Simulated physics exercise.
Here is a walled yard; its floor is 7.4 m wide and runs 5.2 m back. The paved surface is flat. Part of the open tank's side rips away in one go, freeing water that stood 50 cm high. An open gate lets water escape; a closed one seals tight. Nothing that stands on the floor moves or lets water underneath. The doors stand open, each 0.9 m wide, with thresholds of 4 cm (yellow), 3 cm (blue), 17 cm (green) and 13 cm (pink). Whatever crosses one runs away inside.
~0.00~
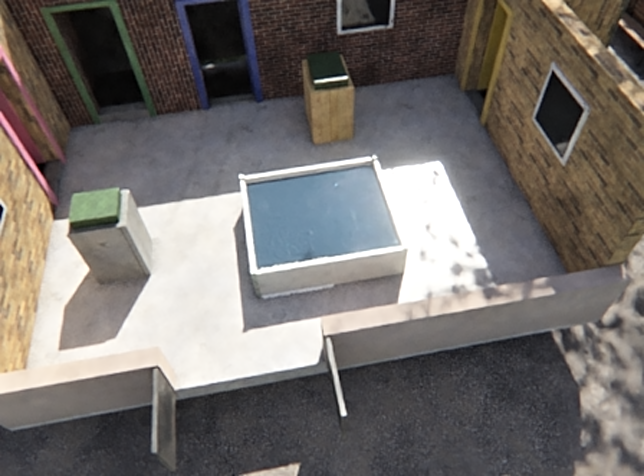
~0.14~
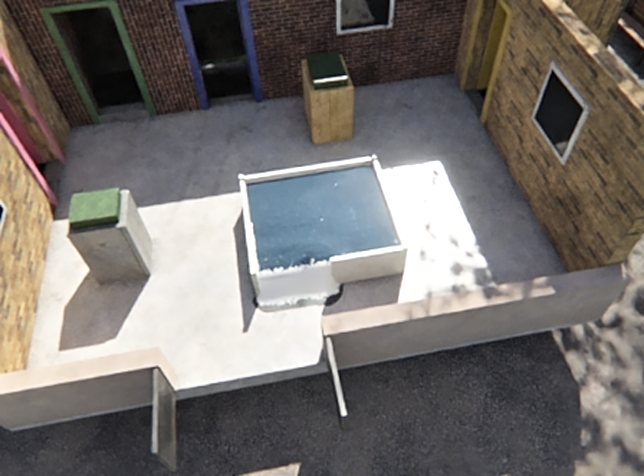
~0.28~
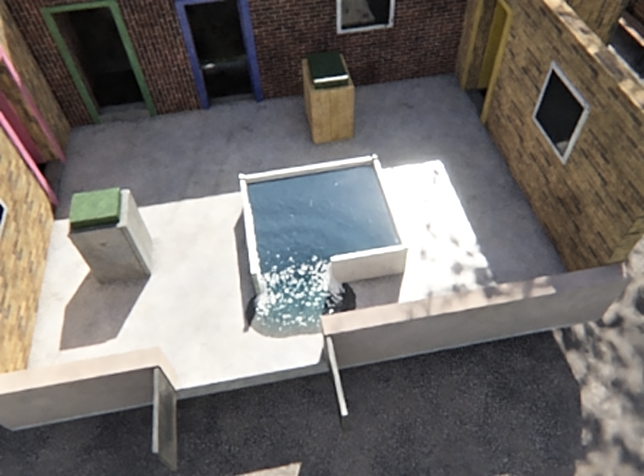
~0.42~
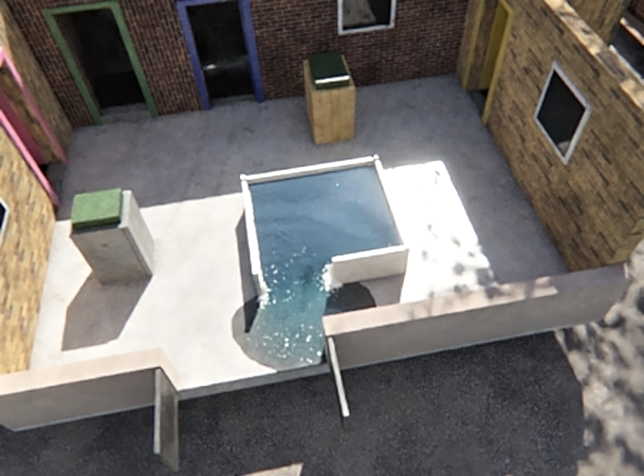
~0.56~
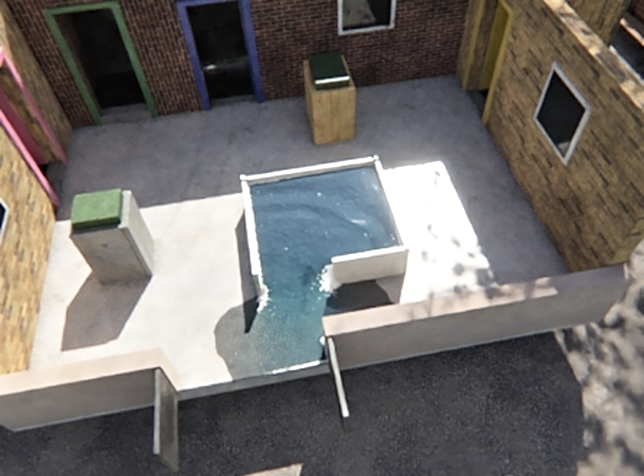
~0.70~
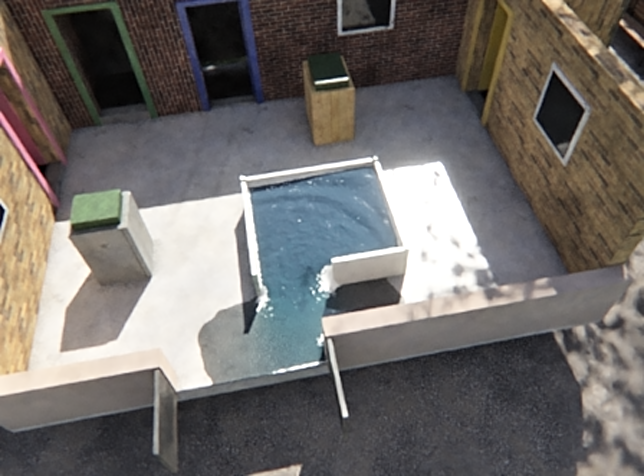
Water burst through a gap in the near side of a white, open tank in a walled yard, splashed onto the pale paving, then spread toward the low front wall while ripples crossed the tank.
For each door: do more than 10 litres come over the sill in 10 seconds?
Door by door: At the yellow door it stays under the limit; at the blue door it stays under the limit; at the green door it keeps below the limit; at the pink door it stays under the limit.
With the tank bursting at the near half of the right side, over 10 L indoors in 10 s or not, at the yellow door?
Then: Yellow past it.
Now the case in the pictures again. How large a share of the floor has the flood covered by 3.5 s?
Some 20 per cent of it.
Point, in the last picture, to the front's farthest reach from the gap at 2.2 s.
Near (583, 298).
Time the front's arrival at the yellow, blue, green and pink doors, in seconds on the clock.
Yellow 5.0 s, blue not in the 10 s, green not within the 10 s, pink not in the 10 s.
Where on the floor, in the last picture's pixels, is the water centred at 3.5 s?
At about (345, 255).
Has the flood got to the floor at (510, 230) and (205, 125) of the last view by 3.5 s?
In that order: Wet, still dry.
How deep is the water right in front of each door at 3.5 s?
In cm: Yellow 0, blue 0, green 0, pink 0.
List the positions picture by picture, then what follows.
The first picture shows still water, 50 cm deep, in the open tank at (319, 214).
In the second picture, the front is at (337, 290), 0.6 m from the gap at (295, 280); 0.2 m2 of floor is under water; 50 cm left at the back of the open tank.
In the third picture, water pours out at (296, 281) and has run 0.8 m, to a hidden place; typically 8 cm deep outside, 50 cm at the open tank's back.
In the fourth picture, the front is at a hidden place, 1.2 m from the gap at (297, 282); 1.5 m2 of floor is under water; 50 cm left at the back of the open tank.
In the fifth picture, the front is at a hidden place, 1.4 m from the gap at (297, 283); 1.9 m2 of floor is under water; 49 cm left at the back of the open tank.
In the sixth picture, water pours out at (297, 283) and has run 1.6 m, to a hidden place; typically 8 cm deep outside, 44 cm at the open tank's back.
After 1.4 s water covers 10 % of the floor and is deepest (27 cm) near (337, 343); yellow door not reached, blue door not reached, green door not reached, pink door not reached.
After 2.2 s water covers 15 % of the floor and is deepest (24 cm) near (337, 343); yellow door not reached, blue door not reached, green door not reached, pink door not reached.
After 3.5 s water covers 20 % of the floor and is deepest (18 cm) near (337, 343); yellow door not reached, blue door not reached, green door not reached, pink door not reached.
After 6.0 s water covers 25 % of the floor and is deepest (11 cm) near (337, 343); yellow door 1 cm at the sill, 0 L in, blue door not reached, green door not reached, pink door not reached.
After 10.0 s water covers 35 % of the floor and is deepest (6 cm) near (337, 343); yellow door 1 cm at the sill, 0 L in, blue door not reached, green door not reached, pink door not reached.
